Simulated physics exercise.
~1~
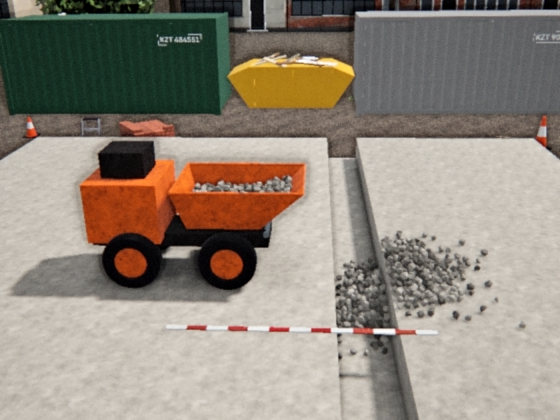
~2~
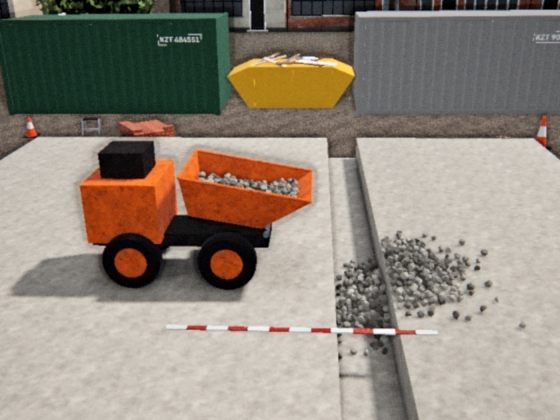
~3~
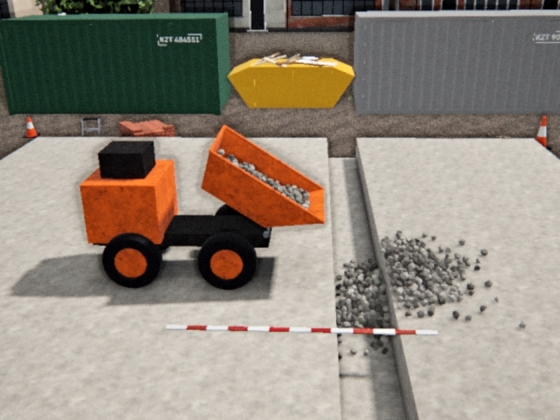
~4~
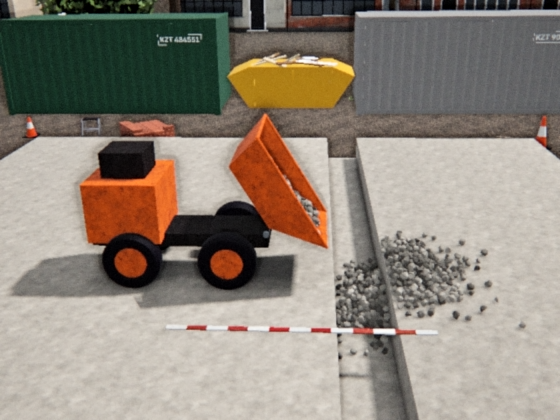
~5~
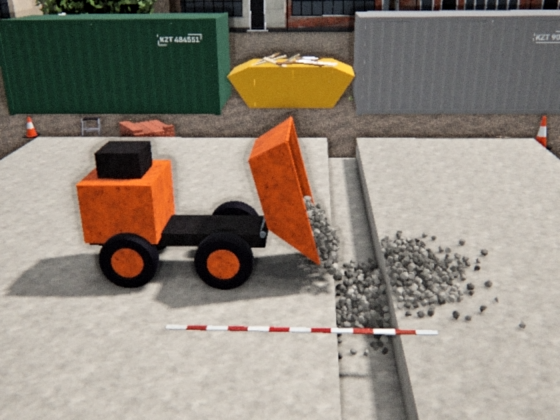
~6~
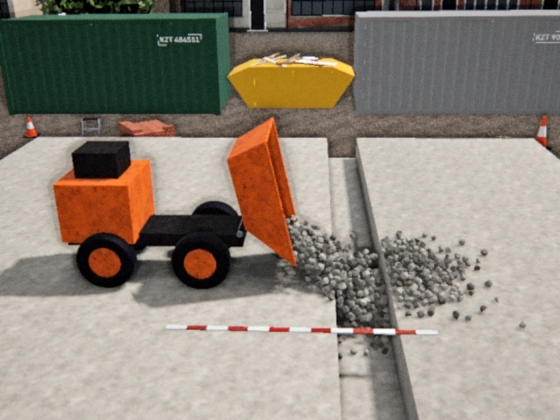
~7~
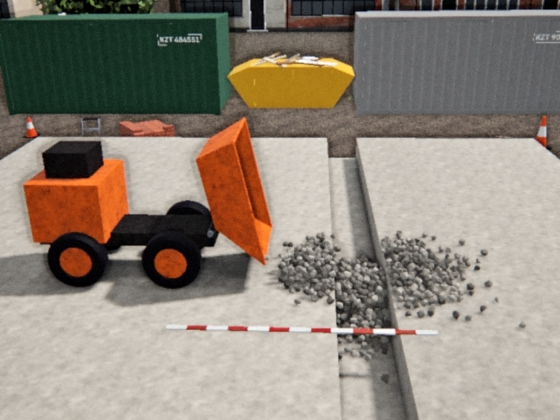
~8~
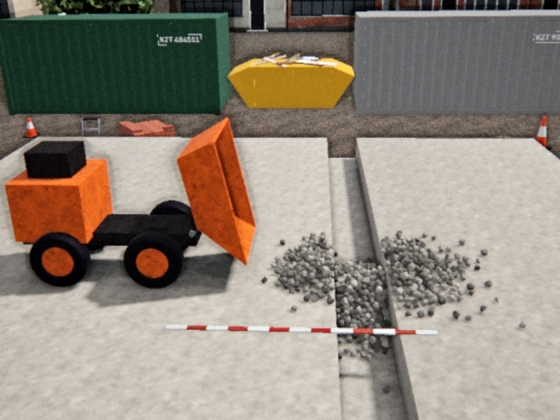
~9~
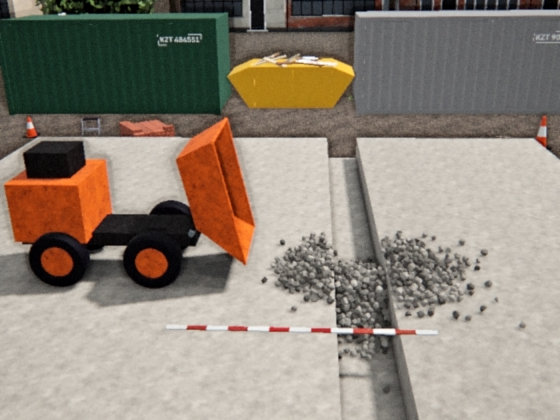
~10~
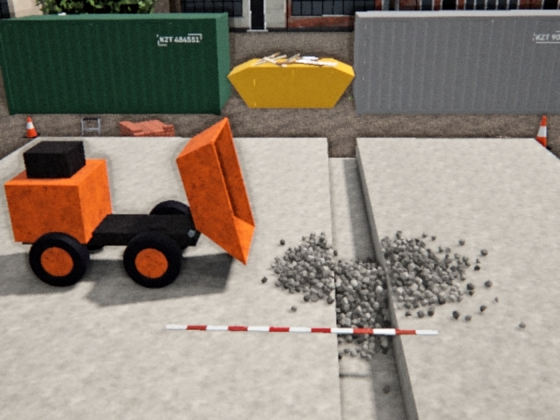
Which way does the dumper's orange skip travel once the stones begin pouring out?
The skip moves to the left, away from the trench, along with the rest of the dumper.
